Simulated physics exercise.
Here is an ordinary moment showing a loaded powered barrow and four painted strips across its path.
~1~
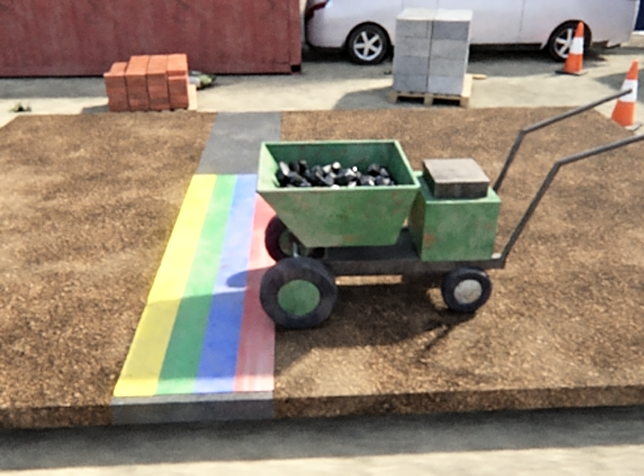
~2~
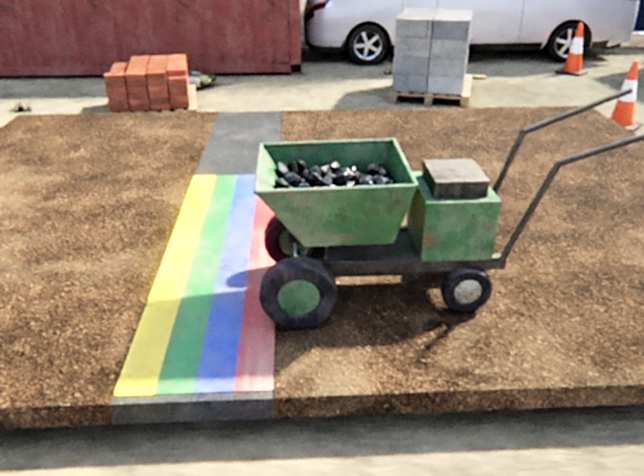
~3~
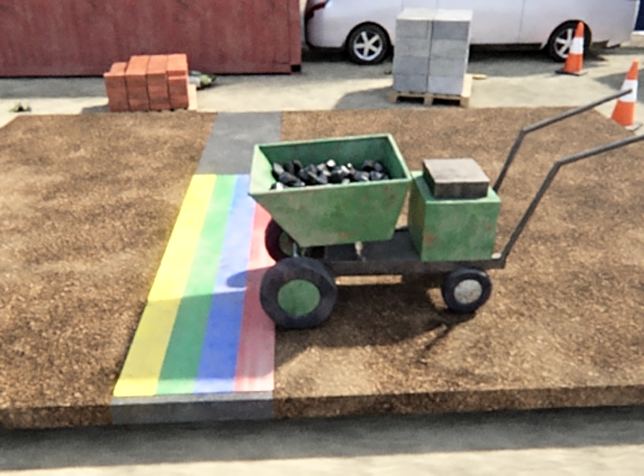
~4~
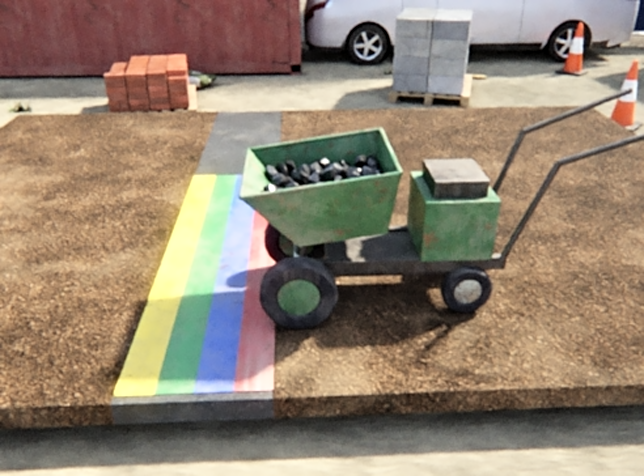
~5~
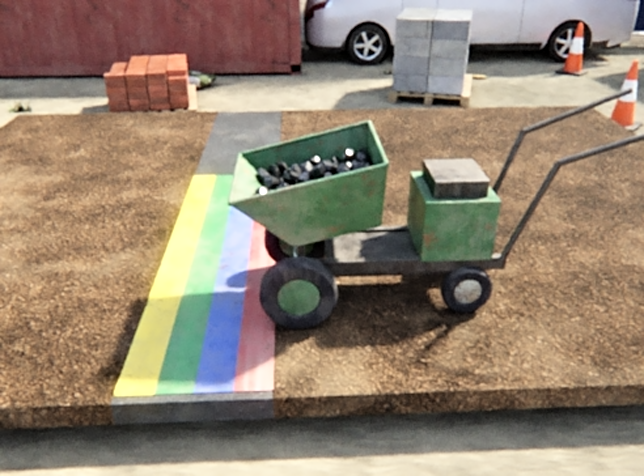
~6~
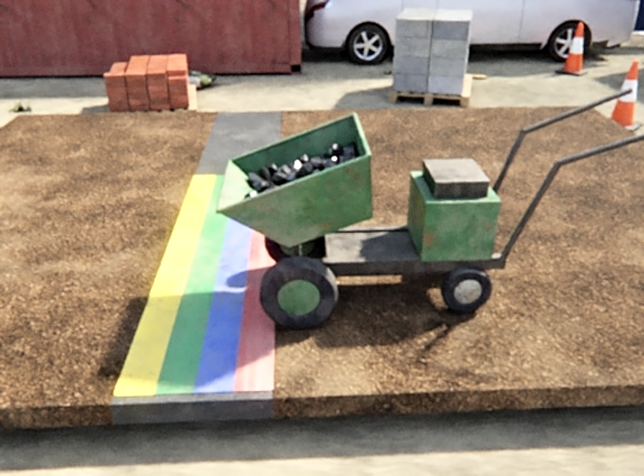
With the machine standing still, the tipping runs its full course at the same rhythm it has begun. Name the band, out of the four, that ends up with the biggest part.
The yellow band.
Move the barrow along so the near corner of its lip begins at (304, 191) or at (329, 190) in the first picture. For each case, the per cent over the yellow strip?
First spot: Roughly 20 percent; second spot: Roughly 10 percent.
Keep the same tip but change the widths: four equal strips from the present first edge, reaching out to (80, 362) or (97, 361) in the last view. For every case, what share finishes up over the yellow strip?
About 20 % and 30 %.
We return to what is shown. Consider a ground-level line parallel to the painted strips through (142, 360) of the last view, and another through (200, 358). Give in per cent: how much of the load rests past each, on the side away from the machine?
Respectively 40 and 70 percent.
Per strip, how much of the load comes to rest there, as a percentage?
The red strip carries 0 per cent, the blue strip 0 per cent, the green strip 10 per cent and the yellow strip 35 per cent.
Soon, skip tipped steeply; all in the skip.
A while on, skip tipped right over; most in the skip; a stray few over the green strip; a small part over the yellow strip; a stray few off the paint.
Towards the end, skip tipped right over; about a third in the skip; a small part over the green strip; about a third over the yellow strip; about a quarter off the paint.
Finally, skip tipped right over; about a third in the skip; none over the red strip; none over the blue strip; a small part over the green strip; about a third over the yellow strip; about a quarter off the paint.
